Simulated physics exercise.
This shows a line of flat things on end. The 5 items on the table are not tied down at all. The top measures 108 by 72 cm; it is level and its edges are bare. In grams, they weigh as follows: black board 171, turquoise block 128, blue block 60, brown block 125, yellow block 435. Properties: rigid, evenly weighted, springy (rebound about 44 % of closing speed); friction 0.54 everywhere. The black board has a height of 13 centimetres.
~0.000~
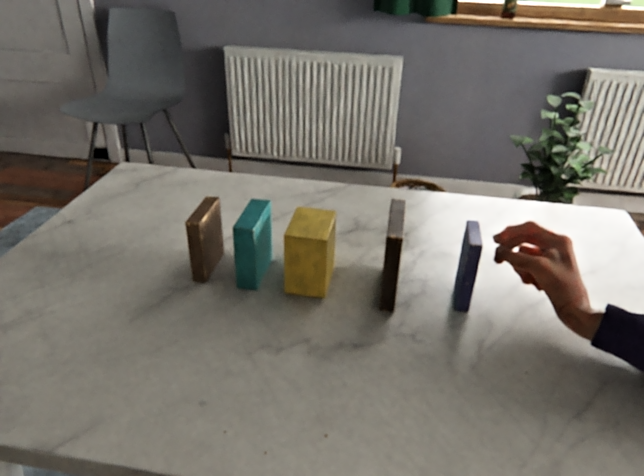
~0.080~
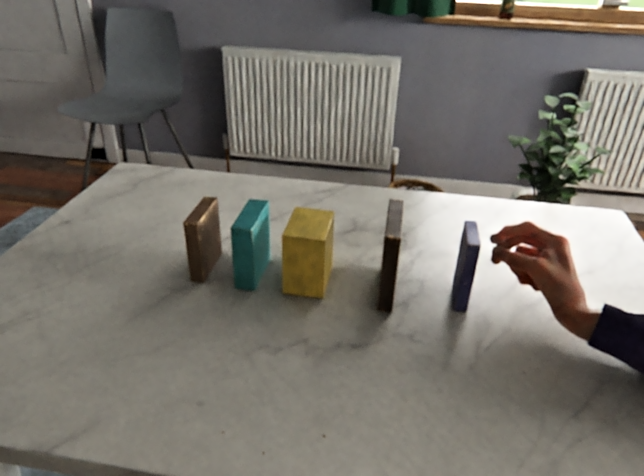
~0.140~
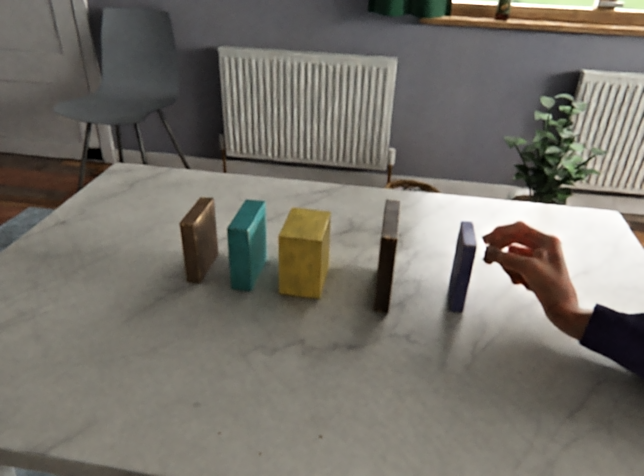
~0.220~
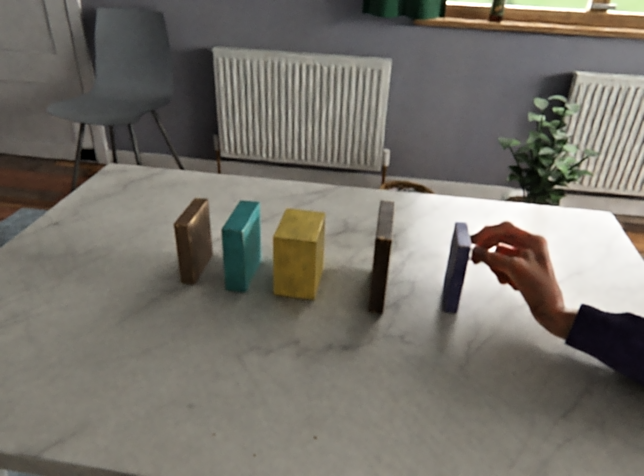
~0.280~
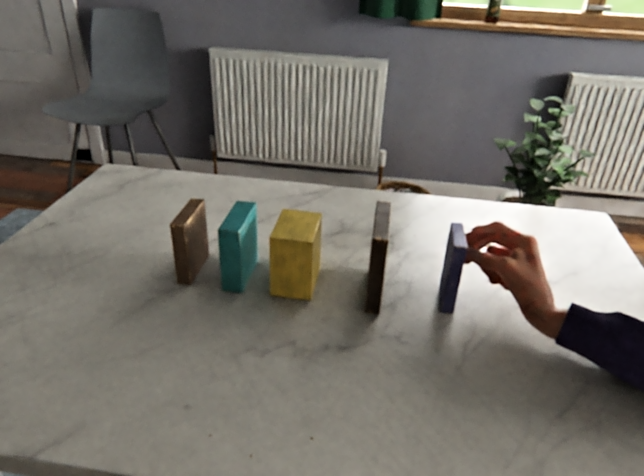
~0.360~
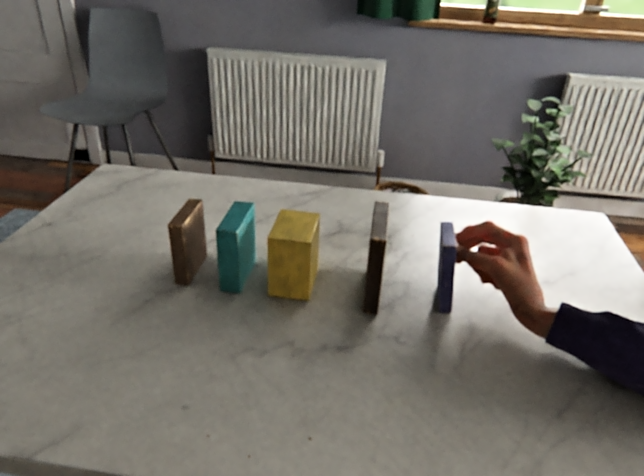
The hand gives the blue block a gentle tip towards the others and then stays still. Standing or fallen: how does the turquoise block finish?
Standing.
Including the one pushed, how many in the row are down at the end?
I count 2 in all.
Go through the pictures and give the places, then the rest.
In the first frame, turquoise block (254, 244); black board (393, 254).
In the second frame, black board (391, 255); yellow block (309, 252).
In the third frame, black board (387, 255); yellow block (305, 253).
In the fourth frame, black board (382, 256); yellow block (300, 254).
In the fifth frame, black board (378, 257); yellow block (296, 254).
In the sixth frame, blue block 6° over; turquoise block (237, 246); black board (376, 257).
By 0.76 s, blue block 78° over; black board tilted 23°.
By 1.66 s, blue block 90° over; black board tilted 44°.
When it is over (3.6 s), lying over on the table, black board; the other 2 within 5 cm of the start. End places, in pixels of the last picture, turquoise block near (237, 246).
